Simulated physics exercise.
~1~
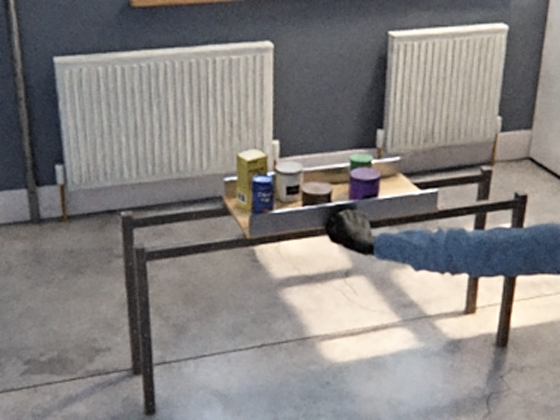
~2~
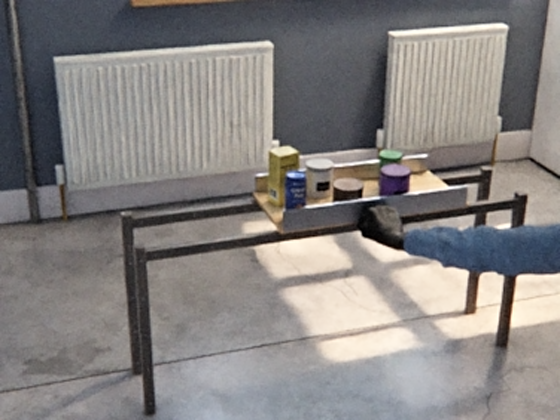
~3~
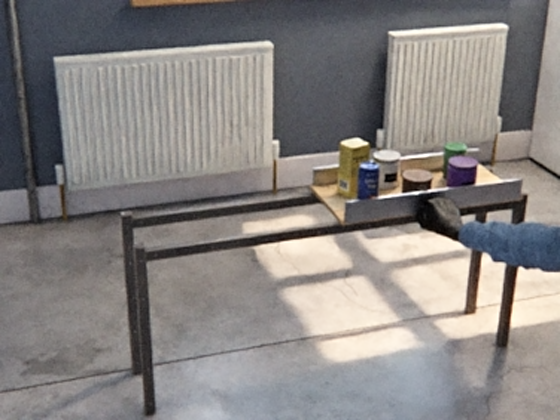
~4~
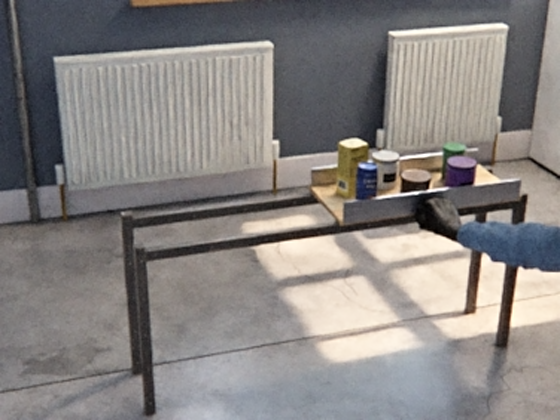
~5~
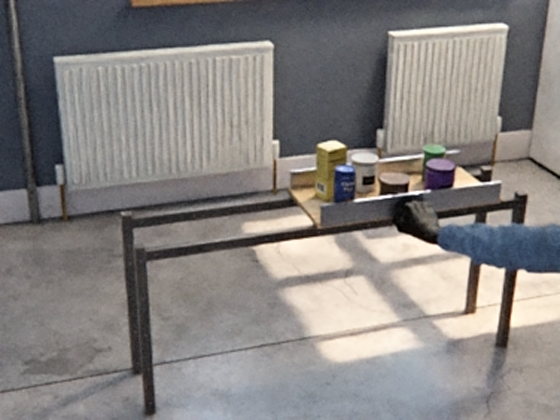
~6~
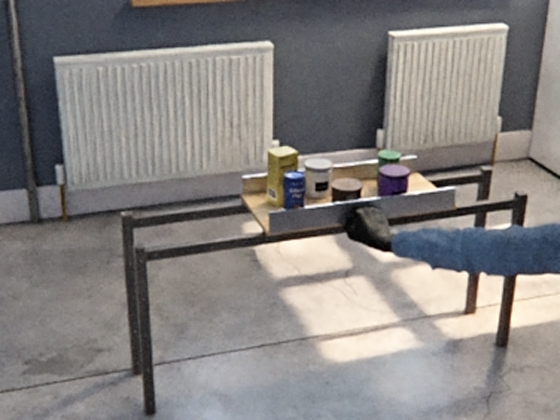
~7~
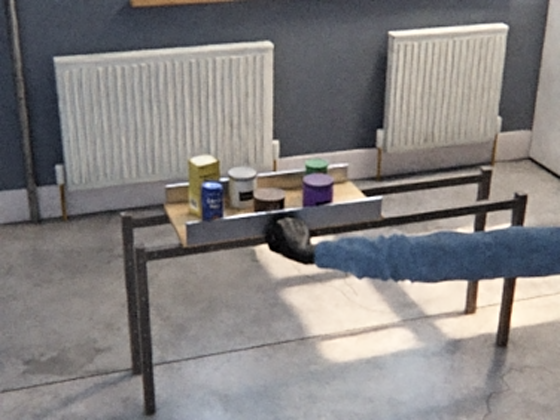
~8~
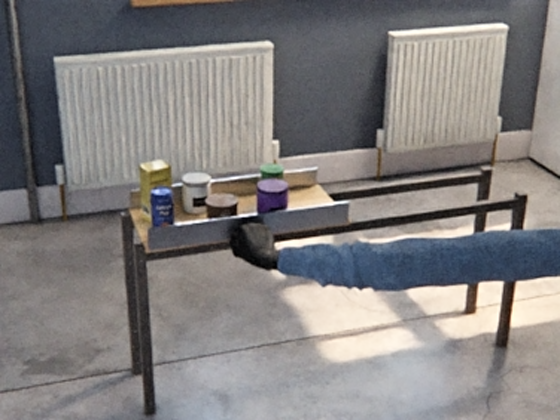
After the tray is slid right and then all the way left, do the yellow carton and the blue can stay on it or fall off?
Both stay on the tray. The yellow carton and the blue can are still standing upright on it at the left end.
